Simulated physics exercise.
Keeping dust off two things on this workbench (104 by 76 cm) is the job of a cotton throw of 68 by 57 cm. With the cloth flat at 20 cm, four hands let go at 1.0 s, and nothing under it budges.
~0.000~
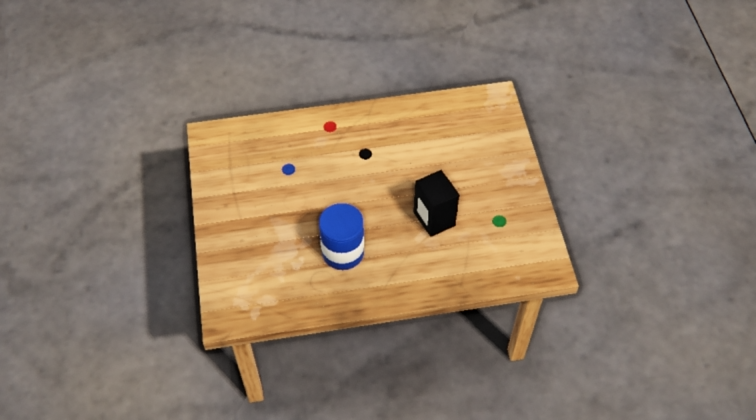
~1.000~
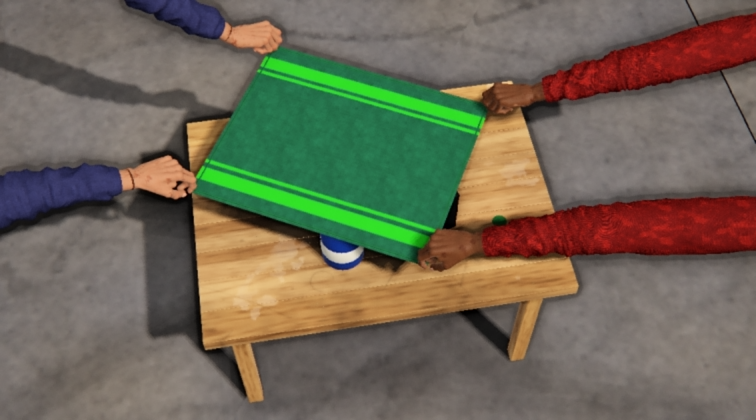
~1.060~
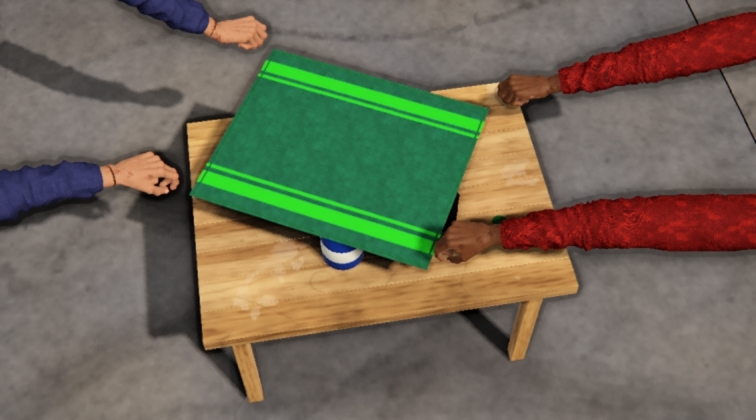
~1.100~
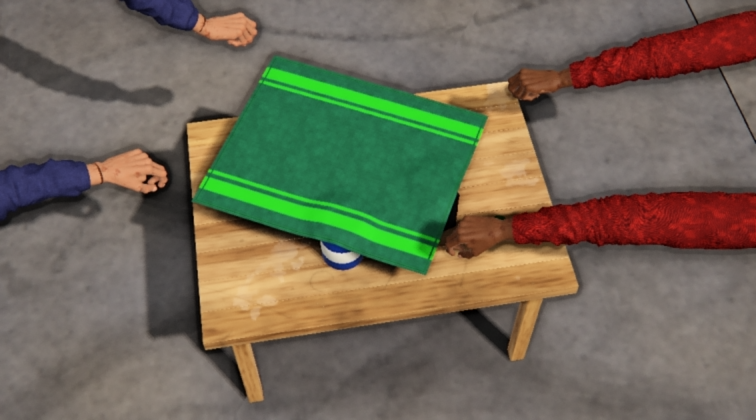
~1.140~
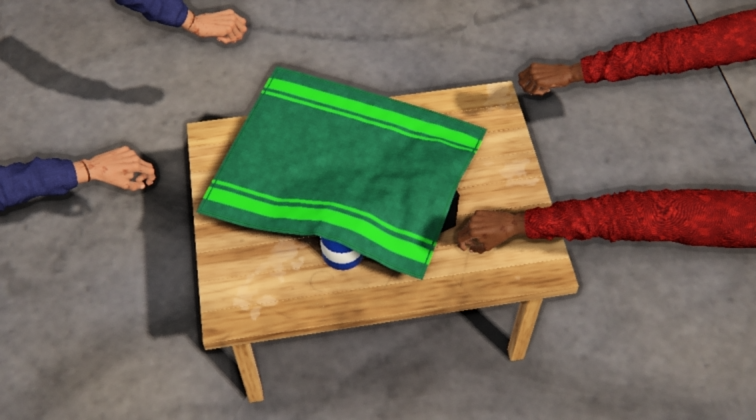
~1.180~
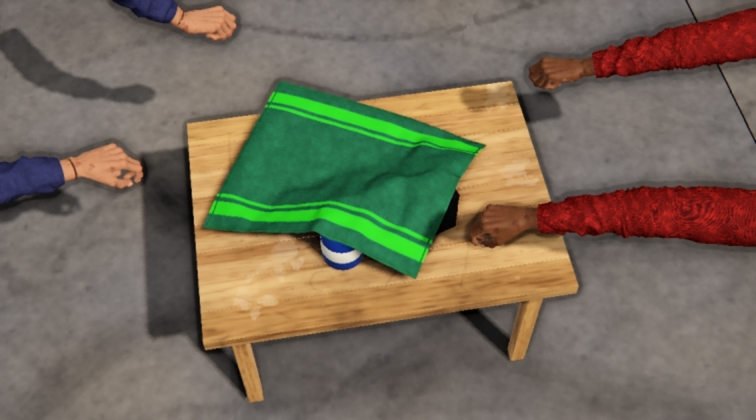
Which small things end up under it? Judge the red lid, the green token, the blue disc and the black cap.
In order: The red lid vanishes under it; the green token still shows; the blue disc ends under the cloth; the black cap vanishes under it.
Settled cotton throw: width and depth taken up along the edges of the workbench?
It spans close to 86 centimetres sideways and close to 64 centimetres in depth.
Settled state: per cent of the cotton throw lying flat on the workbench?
Share on top, approx.: 50 %.
At 1.4 s, 50 % of it is down, spanning 85 by 65 cm, above red lid, blue disc, black cap.
At 1.5 s, 50 % of it is down, spanning 85 by 67 cm, above red lid, blue disc, black cap.
At 1.7 s, 50 % of it is down, spanning 86 by 64 cm, above red lid, blue disc, black cap.
At 1.9 s, 50 % of it is down, spanning 85 by 65 cm, above red lid, blue disc, black cap.
At 2.7 s, 50 % of it is down, spanning 85 by 65 cm, above red lid, blue disc, black cap.
